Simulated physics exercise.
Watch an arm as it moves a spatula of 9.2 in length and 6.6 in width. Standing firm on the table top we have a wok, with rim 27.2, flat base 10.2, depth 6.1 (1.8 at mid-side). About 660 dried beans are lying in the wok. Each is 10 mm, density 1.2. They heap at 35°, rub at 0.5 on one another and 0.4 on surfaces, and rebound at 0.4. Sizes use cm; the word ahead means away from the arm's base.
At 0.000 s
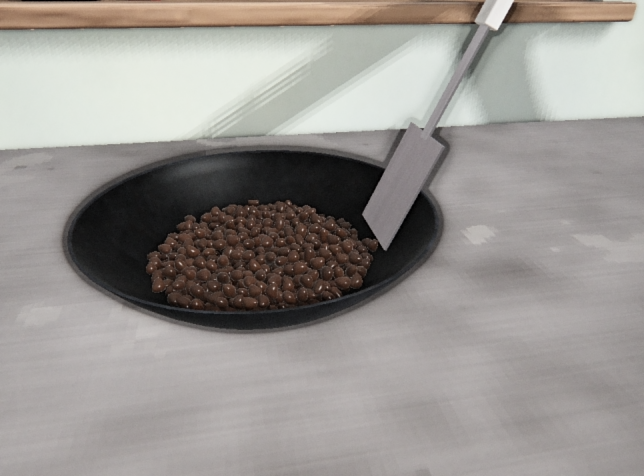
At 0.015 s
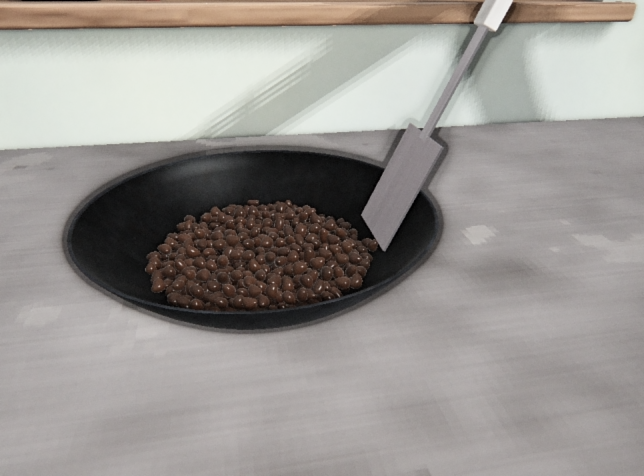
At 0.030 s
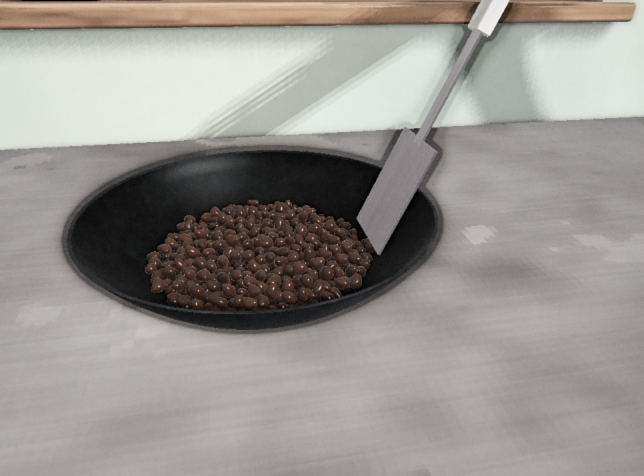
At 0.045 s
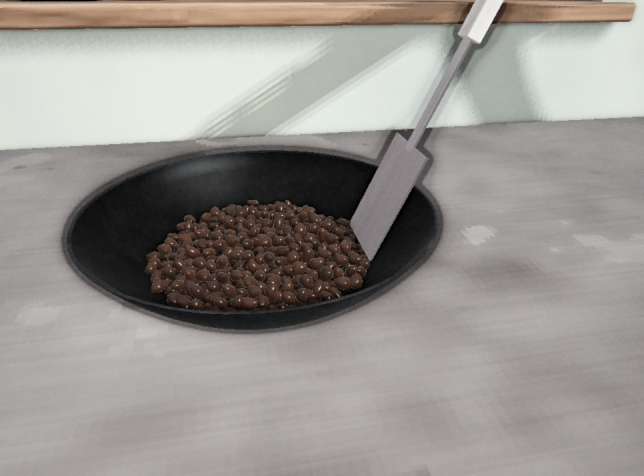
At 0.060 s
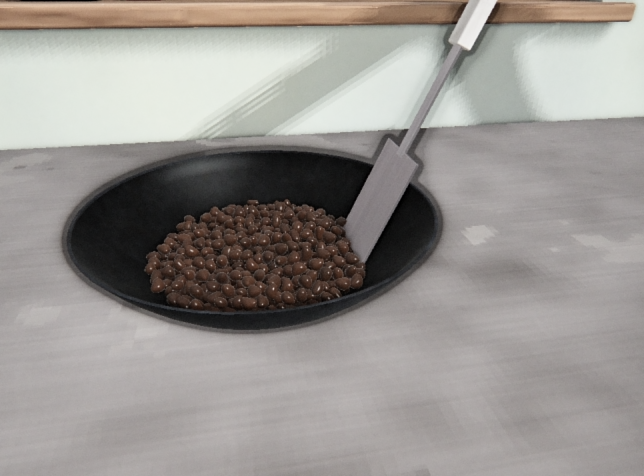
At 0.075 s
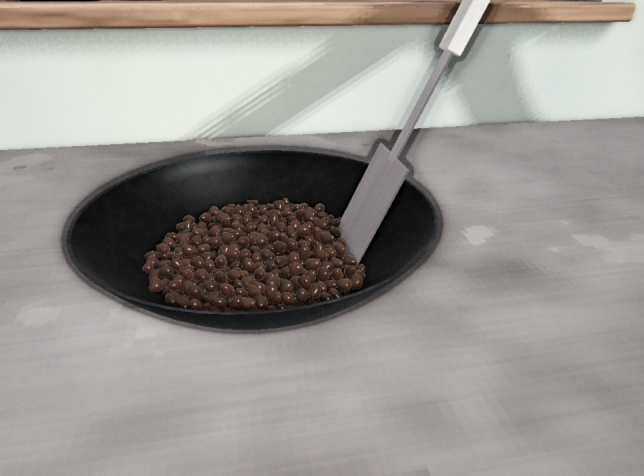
On a grey table top, a black wok held a heap of shiny brown beans while a grey spatula, slanting in from the upper right, slid slightly left and down to the heap's right edge, barely shifting the beans.
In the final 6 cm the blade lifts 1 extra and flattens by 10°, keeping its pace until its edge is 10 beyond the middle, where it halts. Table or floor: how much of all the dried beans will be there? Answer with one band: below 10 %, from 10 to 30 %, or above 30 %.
From 10 to 30 %.
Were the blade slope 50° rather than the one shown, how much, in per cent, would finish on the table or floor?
20 %.
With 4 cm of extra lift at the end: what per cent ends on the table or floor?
About 15 %.
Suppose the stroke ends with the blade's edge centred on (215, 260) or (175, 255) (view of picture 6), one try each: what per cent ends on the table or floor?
Roughly 0 and 5 per cent.
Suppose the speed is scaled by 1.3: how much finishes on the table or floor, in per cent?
That comes to some 25 per cent, roughly.
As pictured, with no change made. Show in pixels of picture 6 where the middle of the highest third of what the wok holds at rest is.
The middle lies somewhere around (154, 245).
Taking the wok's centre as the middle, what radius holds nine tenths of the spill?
I reckon it's some 25 centimetres.
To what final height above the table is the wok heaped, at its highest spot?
Height at rest: Roughly 7.5 cm.
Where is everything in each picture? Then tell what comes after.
Spatula top edge at (427, 133), sloping 65°; upper third of the load around (264, 245), from x 150 to 370, top at y 205; 656 in the wok, in the first frame.
Spatula top edge at (426, 134), sloping 65°; upper third of the load around (264, 245), from x 150 to 370, top at y 205, in the second frame.
Spatula top edge at (420, 138), sloping 65°; upper third of the load around (263, 245), from x 150 to 370, top at y 205, in the third frame.
Spatula top edge at (412, 145), sloping 65°; upper third of the load around (263, 245), from x 150 to 365, top at y 205, in the fourth frame.
Spatula top edge at (403, 151), sloping 65°; upper third of the load around (264, 243), from x 150 to 360, top at y 205, in the fifth frame.
Spatula top edge at (394, 156), sloping 65°; upper third of the load around (262, 242), from x 150 to 360, top at y 205; 656 in the wok, in the sixth frame.
After 0.21 s, sloping 65°, highest piece 5 above the table; 656 in the wok.
After 0.35 s, sloping 62°, highest piece 8 above the table; 655 in the wok, 1 on the blade or in flight.
After 0.62 s, sloping 55°, highest piece 7 above the table; 527 in the wok, 125 on the table or floor, 4 on the blade or in flight.
After 1.67 s, sloping 55°, highest piece 7 above the table; 526 in the wok, 130 on the table or floor.
At rest, 526 in the wok, 130 on the table or floor. That is 20 % on the table or floor.
